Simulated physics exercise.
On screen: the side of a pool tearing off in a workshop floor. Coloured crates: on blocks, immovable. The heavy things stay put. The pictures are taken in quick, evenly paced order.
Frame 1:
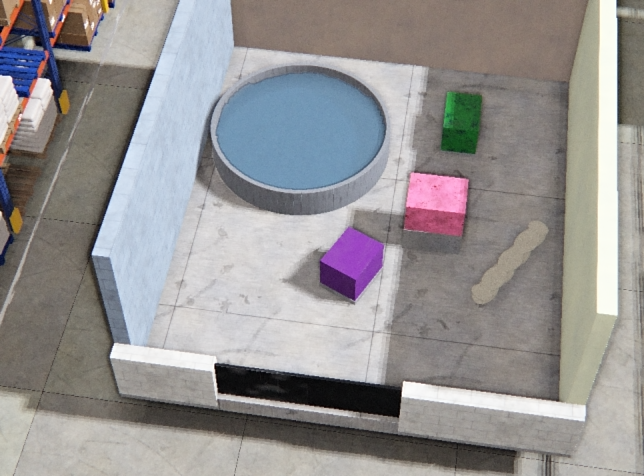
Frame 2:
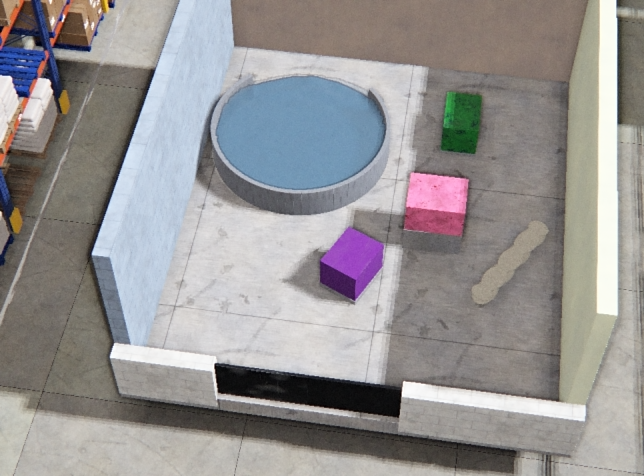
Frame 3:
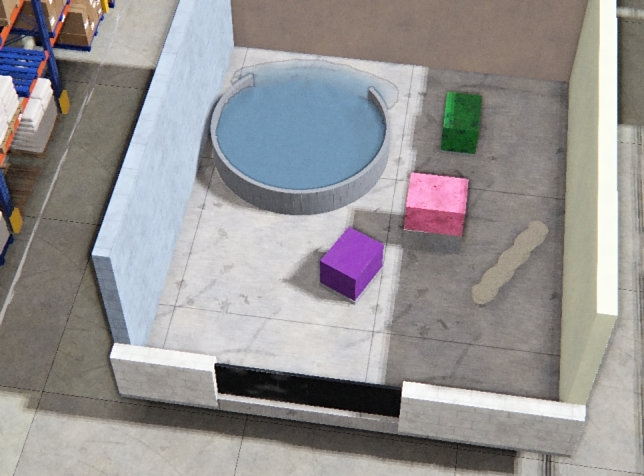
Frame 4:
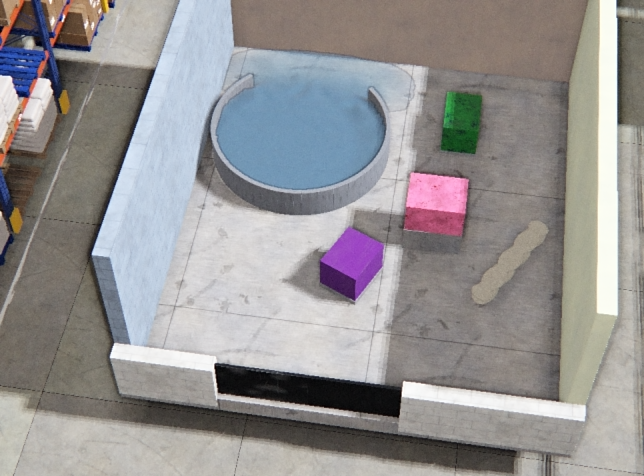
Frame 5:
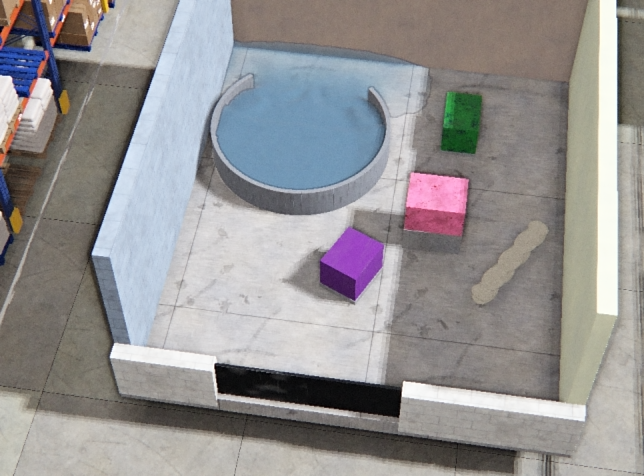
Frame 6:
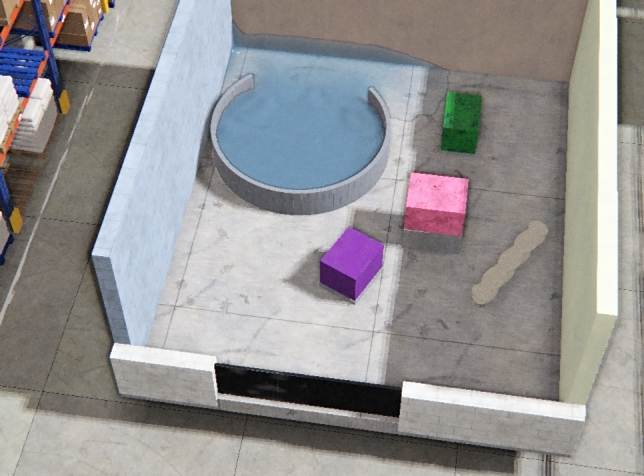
A round pool of blue water stood whole on a workshop floor near coloured crates, then its far side tore open and water poured out, spreading across the floor to the back wall.
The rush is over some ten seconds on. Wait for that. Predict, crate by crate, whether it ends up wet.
The pink crate ends up dry; the green crate ends up wet; the purple crate ends up dry.
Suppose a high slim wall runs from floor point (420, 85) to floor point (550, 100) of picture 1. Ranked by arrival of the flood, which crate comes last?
I'd pick the one in purple.
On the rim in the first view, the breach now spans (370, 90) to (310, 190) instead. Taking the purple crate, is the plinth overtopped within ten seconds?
Per crate - purple crate: Flooded.
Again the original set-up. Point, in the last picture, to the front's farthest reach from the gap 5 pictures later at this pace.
About at (536, 82).
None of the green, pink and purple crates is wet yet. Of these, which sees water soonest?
That one is the one in green.
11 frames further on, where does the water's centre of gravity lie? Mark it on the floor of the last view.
Centre of mass: Roughly (317, 114).
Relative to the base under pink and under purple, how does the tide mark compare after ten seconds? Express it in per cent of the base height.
30 and 70 per cent, in that order.
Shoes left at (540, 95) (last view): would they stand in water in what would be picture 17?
Lab note: Spot reads soaked.
A moment on, water covers 15 % of the floor; the pink crate not reached, the green crate water round its plinth, the purple crate not reached.
Next, water covers 25 % of the floor; the pink crate not reached, the green crate water round its plinth, the purple crate not reached.
Then, water covers 40 % of the floor; the pink crate water round its plinth, the green crate water round its plinth, the purple crate not reached.
Later, water covers 70 % of the floor; the pink crate water round its plinth, the green crate water round its plinth, the purple crate water round its plinth.
In the end, water covers 100 % of the floor; the pink crate stayed above the water, the green crate was topped, the purple crate stayed above the water.
